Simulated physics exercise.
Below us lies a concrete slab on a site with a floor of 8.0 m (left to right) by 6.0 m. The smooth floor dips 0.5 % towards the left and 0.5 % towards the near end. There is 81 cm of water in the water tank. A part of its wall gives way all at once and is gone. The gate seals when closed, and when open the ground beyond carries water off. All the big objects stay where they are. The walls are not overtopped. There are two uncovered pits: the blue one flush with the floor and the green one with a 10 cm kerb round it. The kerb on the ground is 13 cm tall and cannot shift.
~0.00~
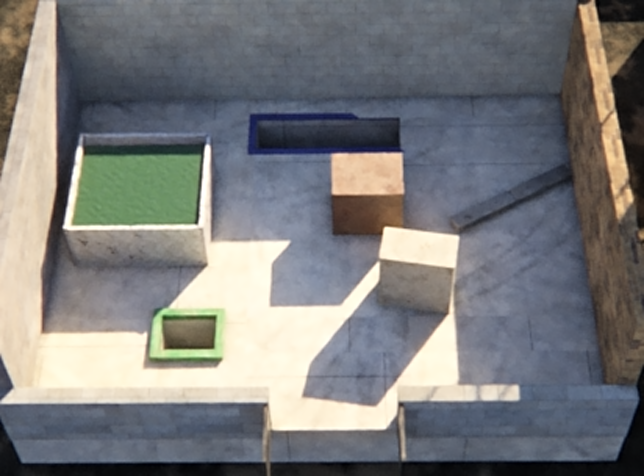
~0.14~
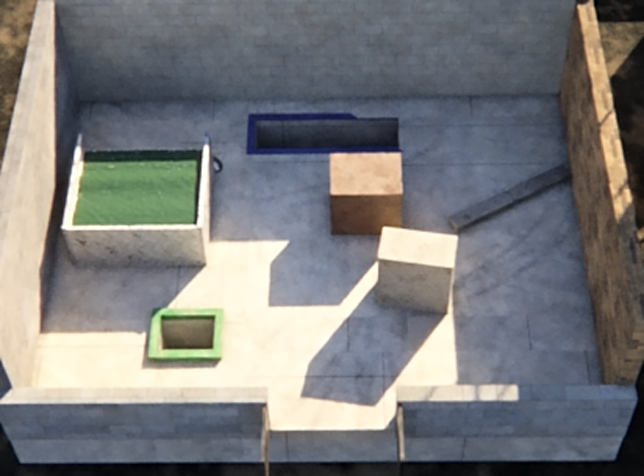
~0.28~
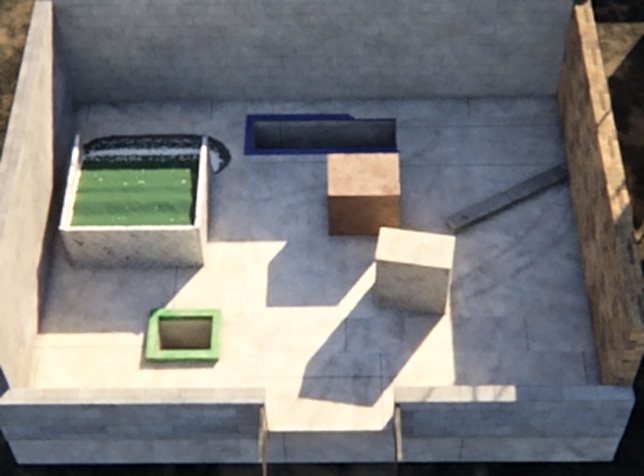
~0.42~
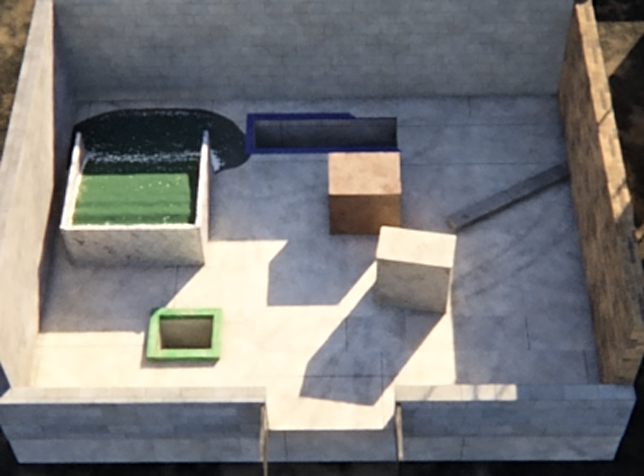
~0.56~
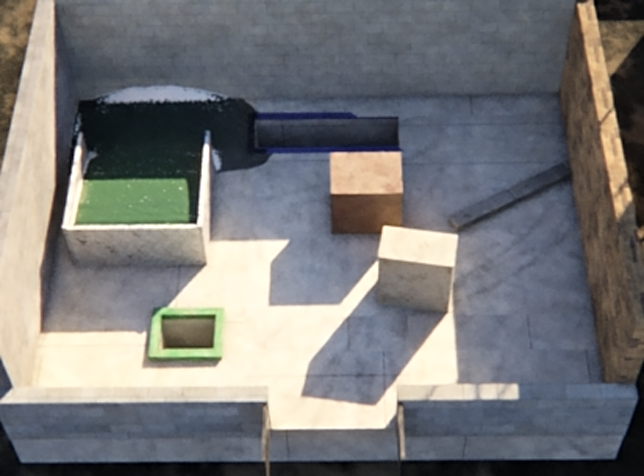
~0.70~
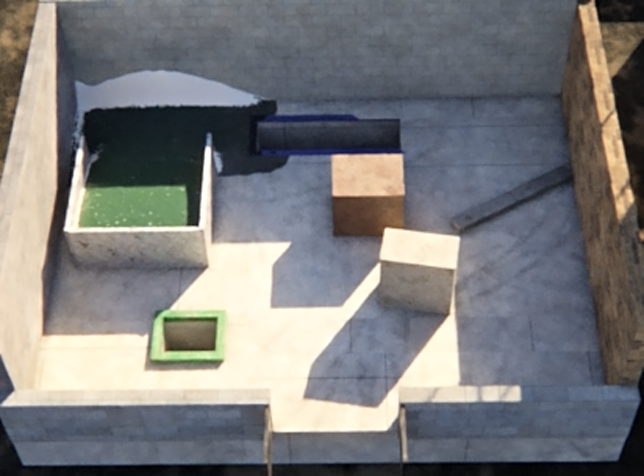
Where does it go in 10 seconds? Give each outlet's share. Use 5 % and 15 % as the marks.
The gate takes less than 5 %; the blue pit takes over 15 %; the green pit takes less than 5 %.
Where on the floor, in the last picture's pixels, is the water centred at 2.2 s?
Around (161, 156).
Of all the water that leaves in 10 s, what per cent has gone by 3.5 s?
Some 55 per cent by then.
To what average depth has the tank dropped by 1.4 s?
About 33 cm.
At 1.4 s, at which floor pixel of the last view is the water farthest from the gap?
Around (372, 100).
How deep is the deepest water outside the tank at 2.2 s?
Roughly 42 cm.
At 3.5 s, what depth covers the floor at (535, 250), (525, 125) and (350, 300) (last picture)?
In that order: 0, 2 and 0 cm.
After 1.4 s water covers 15 % of the floor and is deepest (62 cm) near (82, 105); gone so far, the gate 0 %, the blue pit 2 %, the green pit 0 %.
After 2.2 s water covers 20 % of the floor and is deepest (42 cm) near (82, 105); gone so far, the gate 0 %, the blue pit 11 %, the green pit 0 %.
After 3.5 s water covers 35 % of the floor and is deepest (27 cm) near (30, 418); gone so far, the gate 0 %, the blue pit 25 %, the green pit 0 %.
After 6.0 s water covers 50 % of the floor and is deepest (18 cm) near (157, 104); gone so far, the gate 0 %, the blue pit 36 %, the green pit 0 %.
After 10.0 s water covers 75 % of the floor and is deepest (10 cm) near (30, 418); gone so far, the gate 1 %, the blue pit 47 %, the green pit 0 %.
